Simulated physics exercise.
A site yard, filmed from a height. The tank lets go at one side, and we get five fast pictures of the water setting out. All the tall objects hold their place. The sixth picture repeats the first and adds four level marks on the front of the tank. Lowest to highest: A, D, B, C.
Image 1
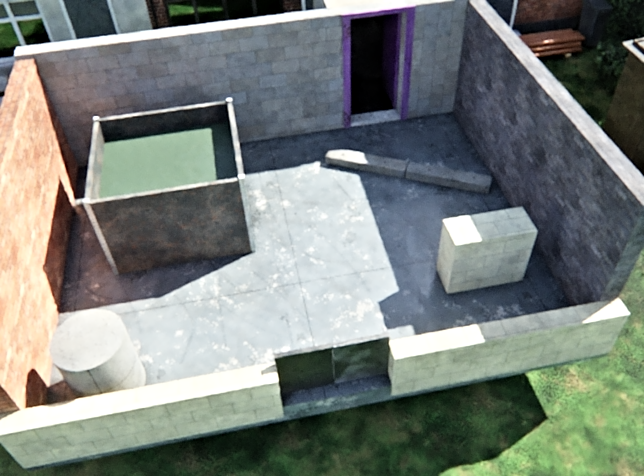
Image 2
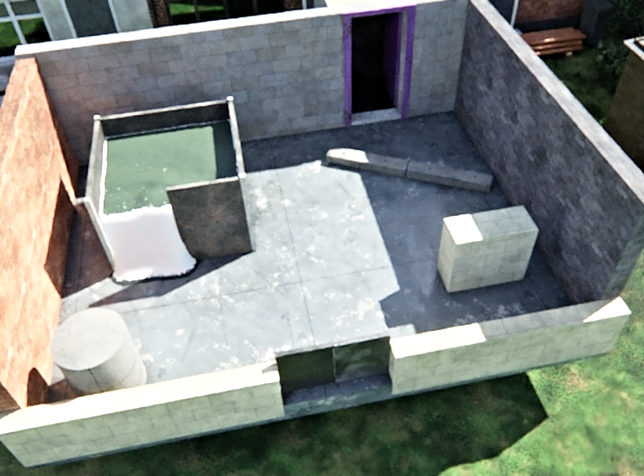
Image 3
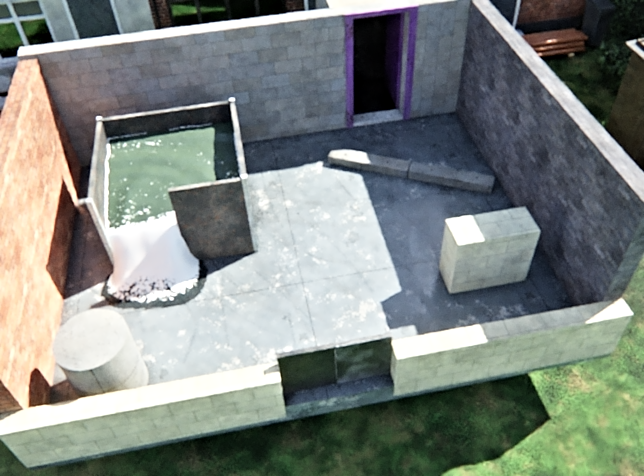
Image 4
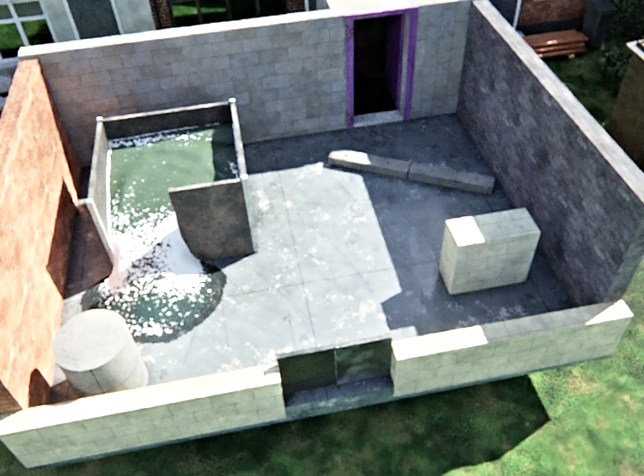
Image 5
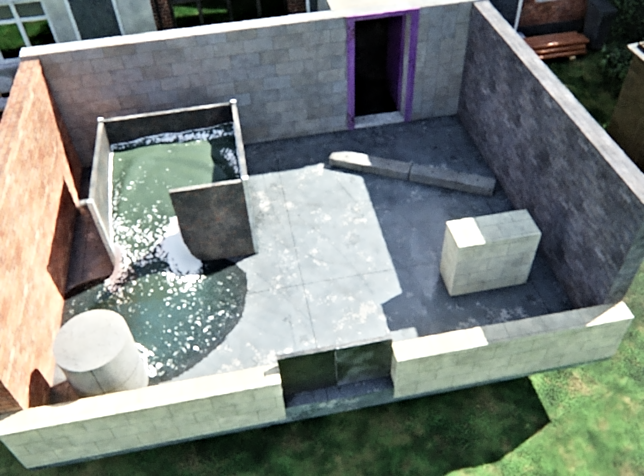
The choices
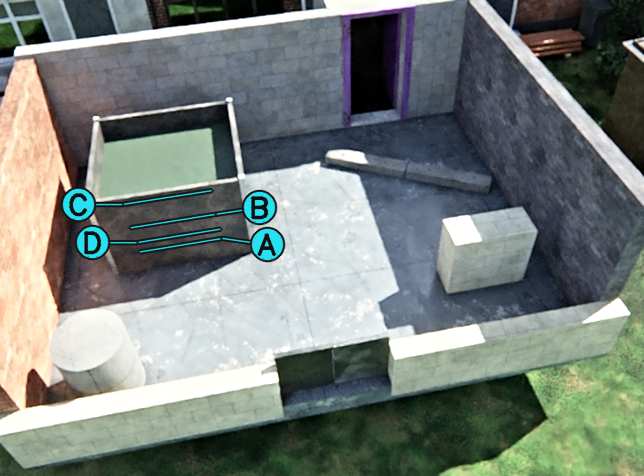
Greenish water stands still in a square tank at the left of a walled yard, seen from a height by a camera that barely moves. A pale cylinder sits near the front left corner, a whitish block and low grey beam lie to the right, and a purple-framed doorway opens in the back wall. Part of the tank's front opens, and white, foaming water pours out, spreading across the grey floor around the cylinder.
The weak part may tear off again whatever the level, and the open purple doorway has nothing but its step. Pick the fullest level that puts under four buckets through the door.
Take B.
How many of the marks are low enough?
Three of them.
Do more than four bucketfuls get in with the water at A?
No.
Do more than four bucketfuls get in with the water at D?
No.
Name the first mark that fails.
Here it is mark C.
On the marked copy, A at (181, 245); B at (174, 220); C at (167, 197); D at (178, 235); from the bottom up A, D, B, C.
With A, nothing gets over.
With B, a splash gets over, under a bucket.
With C, about 12 bucketfuls get in.
With D, nothing gets over.
